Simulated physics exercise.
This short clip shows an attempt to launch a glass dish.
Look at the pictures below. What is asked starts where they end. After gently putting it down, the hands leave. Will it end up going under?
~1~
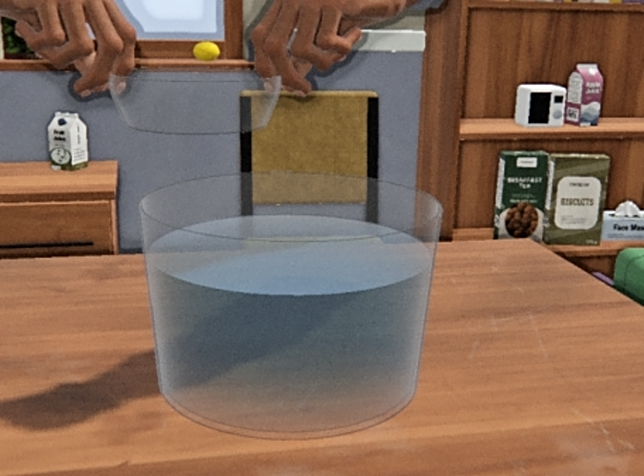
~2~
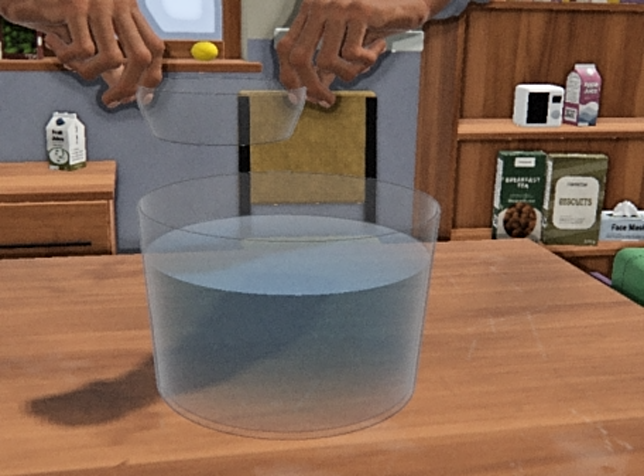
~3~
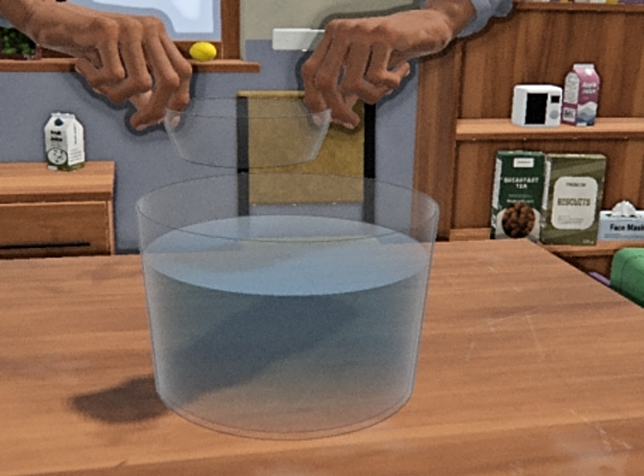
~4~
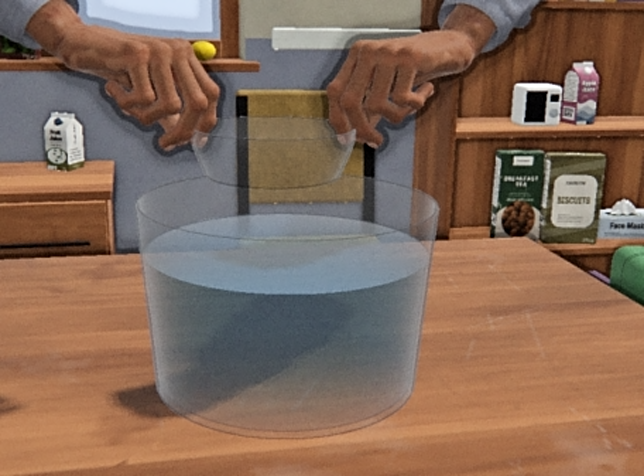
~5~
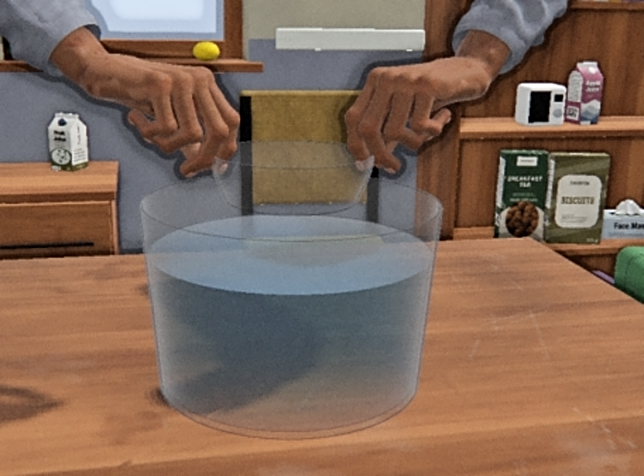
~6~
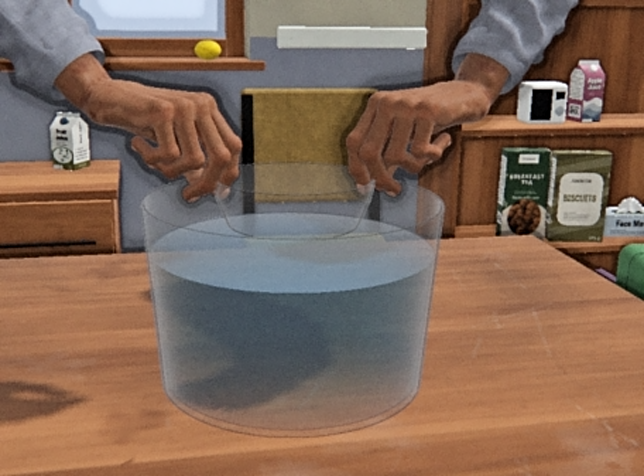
No, it stays up.
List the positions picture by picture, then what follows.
The first frame shows dish (196, 96) empty; above the basin.
The second frame shows dish (222, 107) empty; coming down.
The third frame shows dish (247, 129) empty; lower.
The fourth frame shows dish (273, 148) empty; lower still.
The fifth frame shows dish (292, 174) empty; close to the surface.
The sixth frame shows dish (294, 198) empty; just over the surface.
A moment on, the dish dips into the water.
Further on, it bobs and steadies.
When it is over, the dish floats with about half of its side showing.
